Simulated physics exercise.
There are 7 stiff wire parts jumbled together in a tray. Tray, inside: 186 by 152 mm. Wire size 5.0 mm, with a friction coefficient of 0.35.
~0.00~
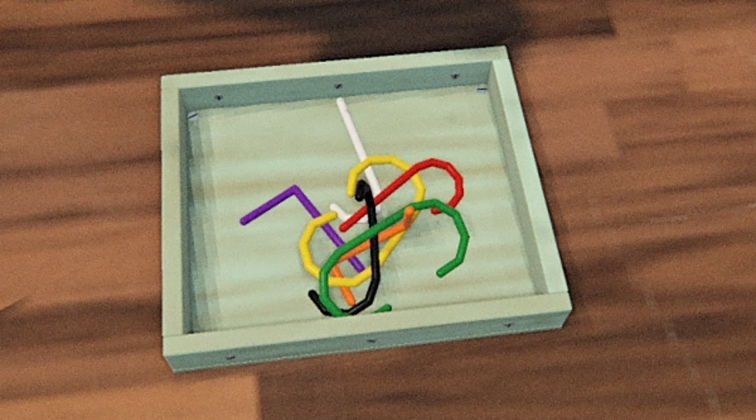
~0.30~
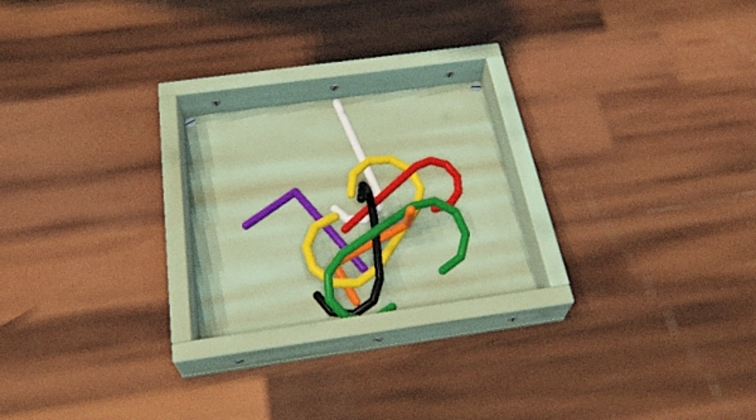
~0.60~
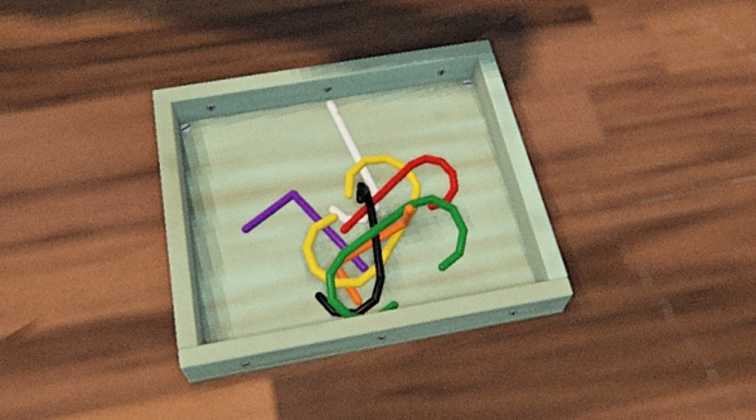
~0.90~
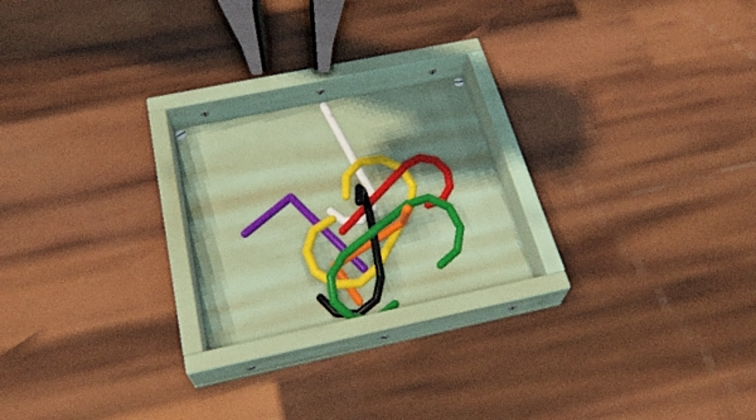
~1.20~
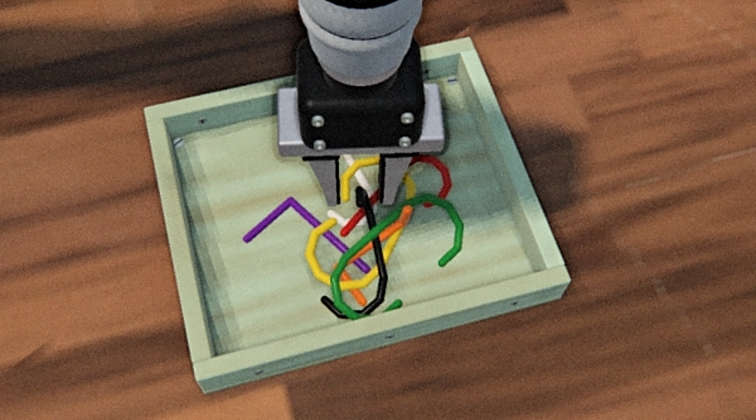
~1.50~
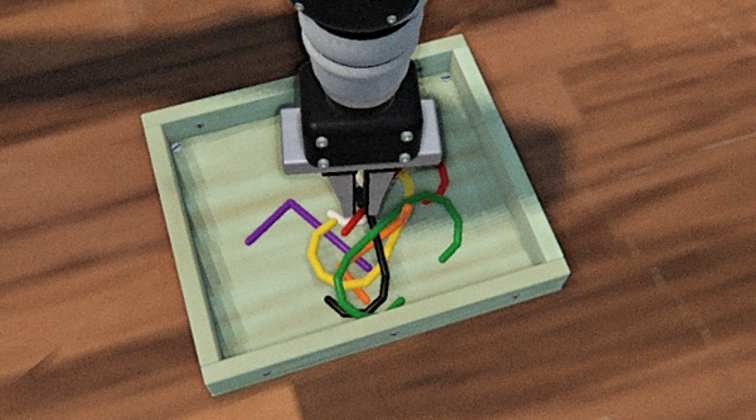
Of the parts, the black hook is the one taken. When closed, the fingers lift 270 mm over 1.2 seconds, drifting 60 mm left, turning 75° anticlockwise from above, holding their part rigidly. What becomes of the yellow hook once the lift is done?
I expect it to stay put.
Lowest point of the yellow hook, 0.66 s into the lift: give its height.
Roughly 0 mm.
After 1.86 s, lowest point more than 20 mm over the tray floor, black hook 58 mm.
After 2.16 s, lowest point more than 20 mm over the tray floor, black hook 159 mm.
After 2.70 s, lowest point more than 20 mm over the tray floor, black hook 272 mm.
At rest, hanging black hook 272 mm; the other 6 are down.
